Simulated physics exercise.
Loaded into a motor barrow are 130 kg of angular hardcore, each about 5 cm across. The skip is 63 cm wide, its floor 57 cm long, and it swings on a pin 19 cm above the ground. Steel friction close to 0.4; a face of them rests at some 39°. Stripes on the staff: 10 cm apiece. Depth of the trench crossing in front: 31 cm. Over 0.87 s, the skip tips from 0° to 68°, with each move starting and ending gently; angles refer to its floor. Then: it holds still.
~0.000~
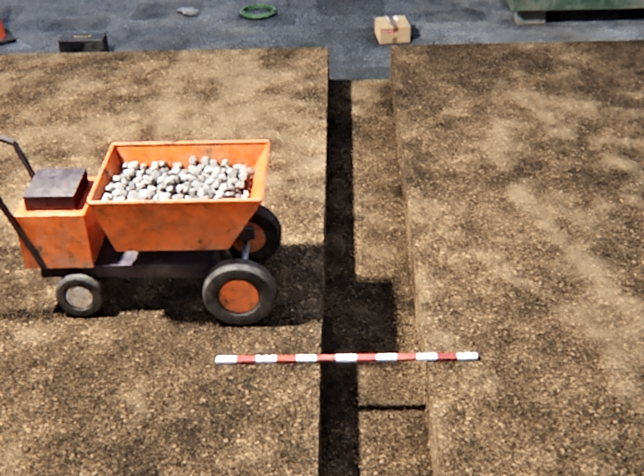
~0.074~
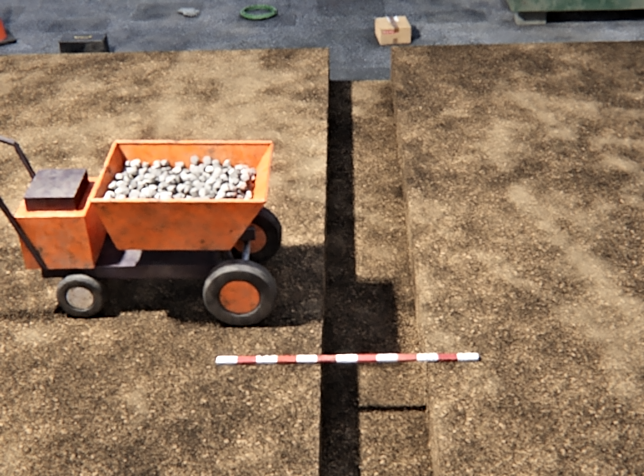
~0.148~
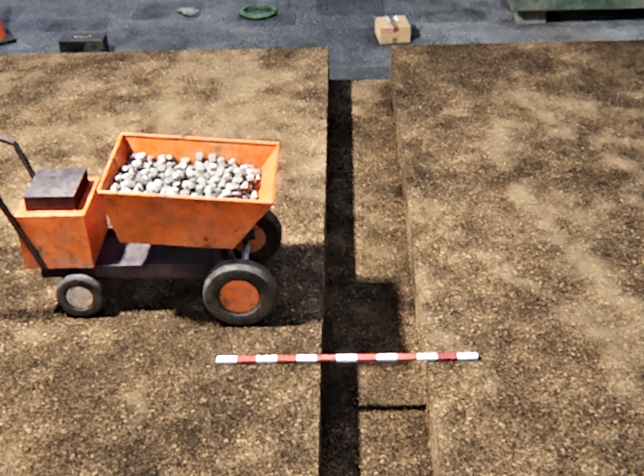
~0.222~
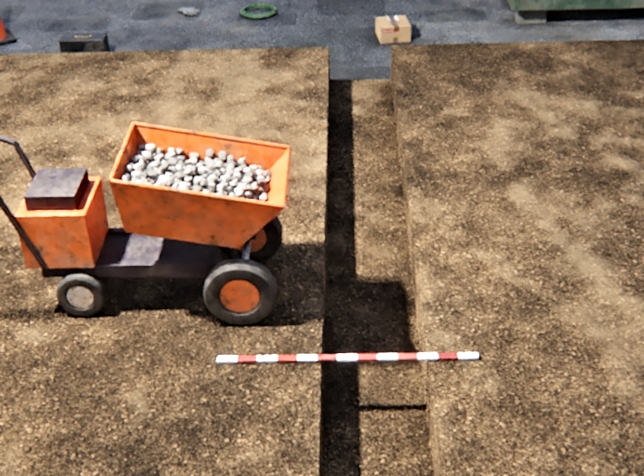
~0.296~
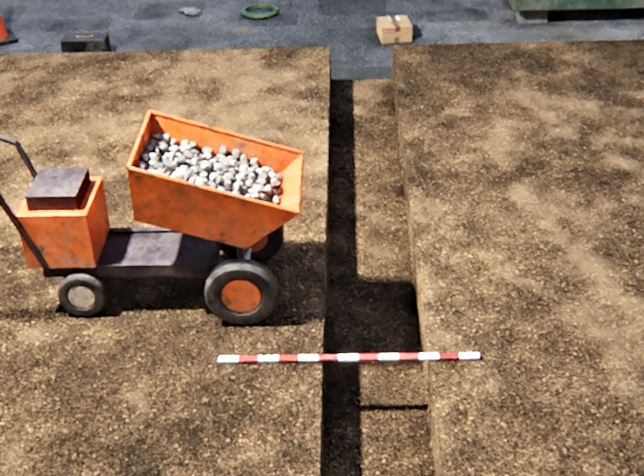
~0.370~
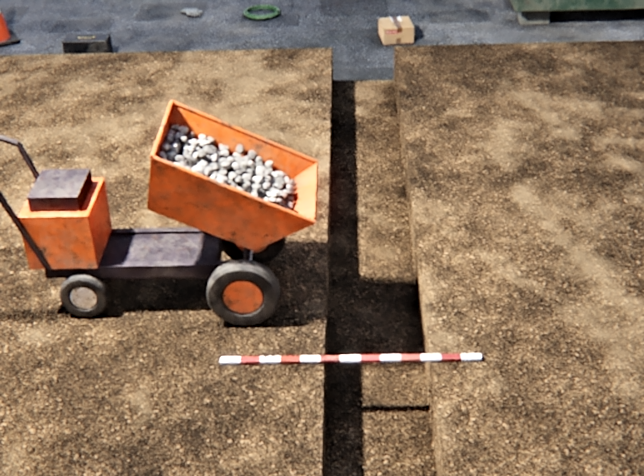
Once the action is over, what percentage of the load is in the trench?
About 50 in every hundred.
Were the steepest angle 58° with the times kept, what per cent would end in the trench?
Trench share: Approx. 20%.
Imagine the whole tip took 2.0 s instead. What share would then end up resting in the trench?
Roughly 45 per cent would.
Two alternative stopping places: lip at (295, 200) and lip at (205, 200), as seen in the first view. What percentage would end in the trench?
From the first place around 25 per cent, from the other around 50.
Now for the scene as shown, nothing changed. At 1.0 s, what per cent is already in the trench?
10 per cent, give or take.
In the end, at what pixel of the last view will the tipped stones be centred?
Around (396, 326).
After 0.6 s the floor is at 57°; 100 % in the skip; the foremost stones are at (337, 244).
After 1.0 s the floor is at 68°; 88 % in the skip, 12 % in the trench; the foremost stones are at (413, 311).
After 1.3 s the floor is at 68°; 60 % in the skip, 36 % in the trench, 4 % past the trench; the foremost stones are at (482, 294).
After 3.3 s the floor is at 68°; 46 % in the skip, 50 % in the trench, 4 % past the trench; the foremost stones are at (517, 299).
